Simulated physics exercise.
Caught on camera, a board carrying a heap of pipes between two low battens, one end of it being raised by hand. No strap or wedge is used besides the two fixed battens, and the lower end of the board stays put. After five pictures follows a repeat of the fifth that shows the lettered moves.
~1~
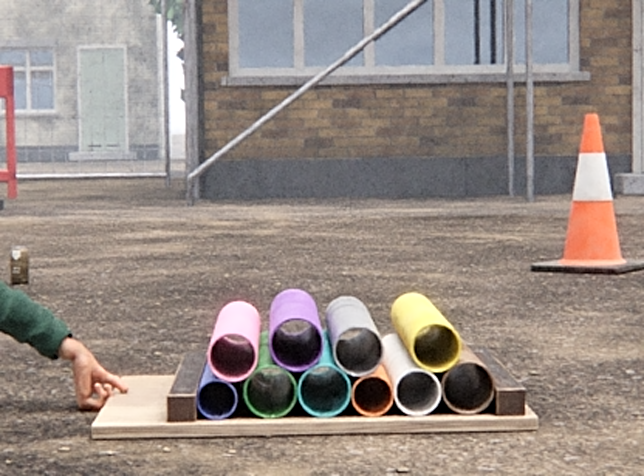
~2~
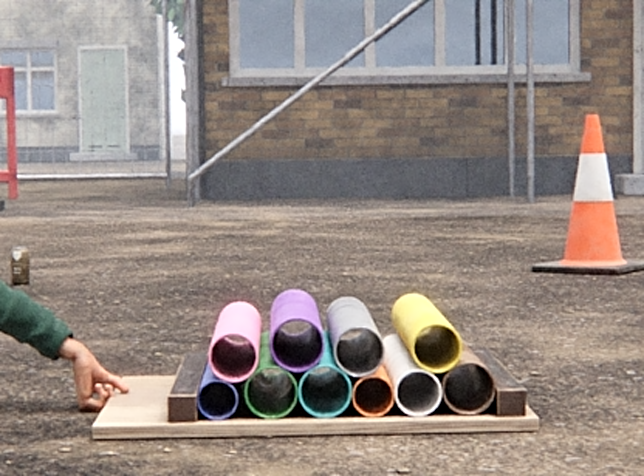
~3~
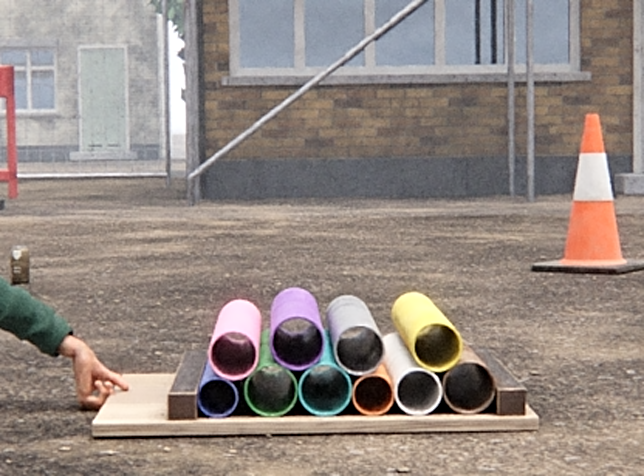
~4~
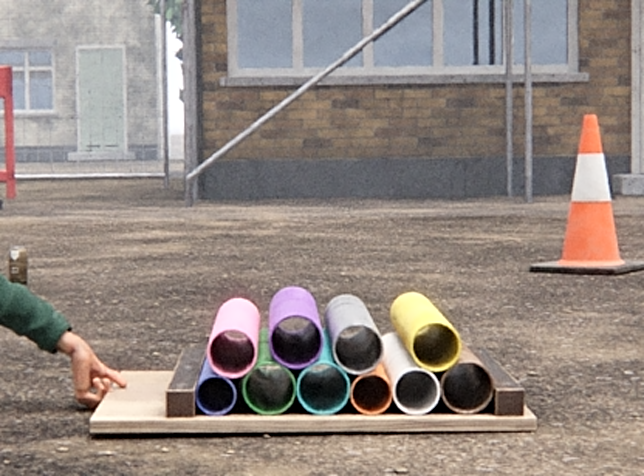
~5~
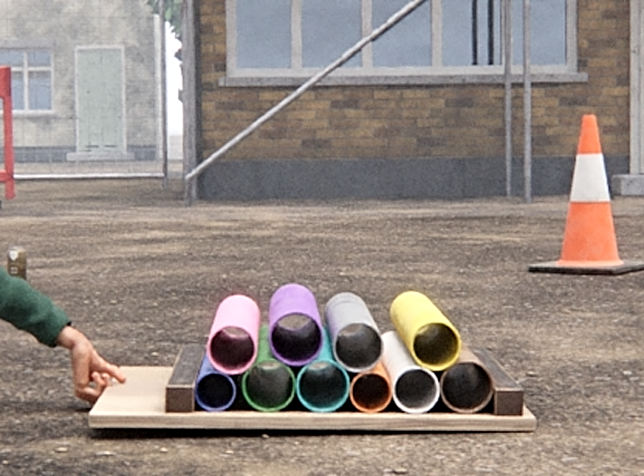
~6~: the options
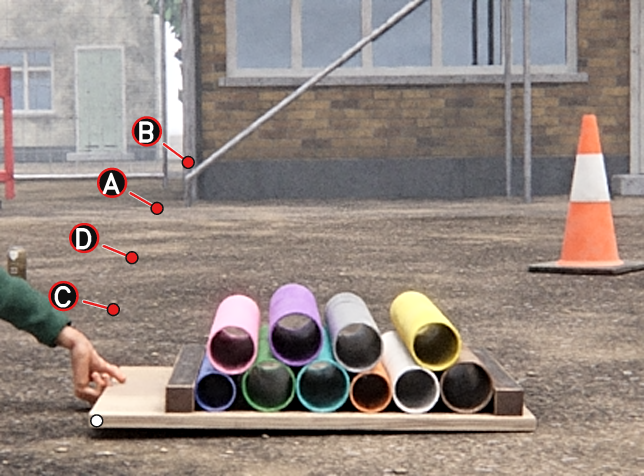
At first, a hand in a green sleeve rests at the left end of a board on the ground, where colourful pipes sit stacked in two rows between low battens. The fingers then grip the board's edge and lift that end very slightly, while the pipes keep their places in the stack.
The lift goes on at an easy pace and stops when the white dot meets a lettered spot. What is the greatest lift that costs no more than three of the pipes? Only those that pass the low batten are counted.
It can be raised to B.
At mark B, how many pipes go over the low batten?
With B, three.
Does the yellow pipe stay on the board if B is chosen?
No, with B.
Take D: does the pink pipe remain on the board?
Yes.
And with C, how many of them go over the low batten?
At C the number is none.
On the marked copy, A at (157, 208); B at (188, 163); C at (113, 310); D at (132, 258); the white dot at (97, 421).
With B. Early on, board at 20°.
Further on, board at 38°.
At the end, board at 38°, three over the low batten (yellow, grey, purple).
As for the rest, A three over the low batten (yellow, grey, purple); C none over the low batten; D none over the low batten.
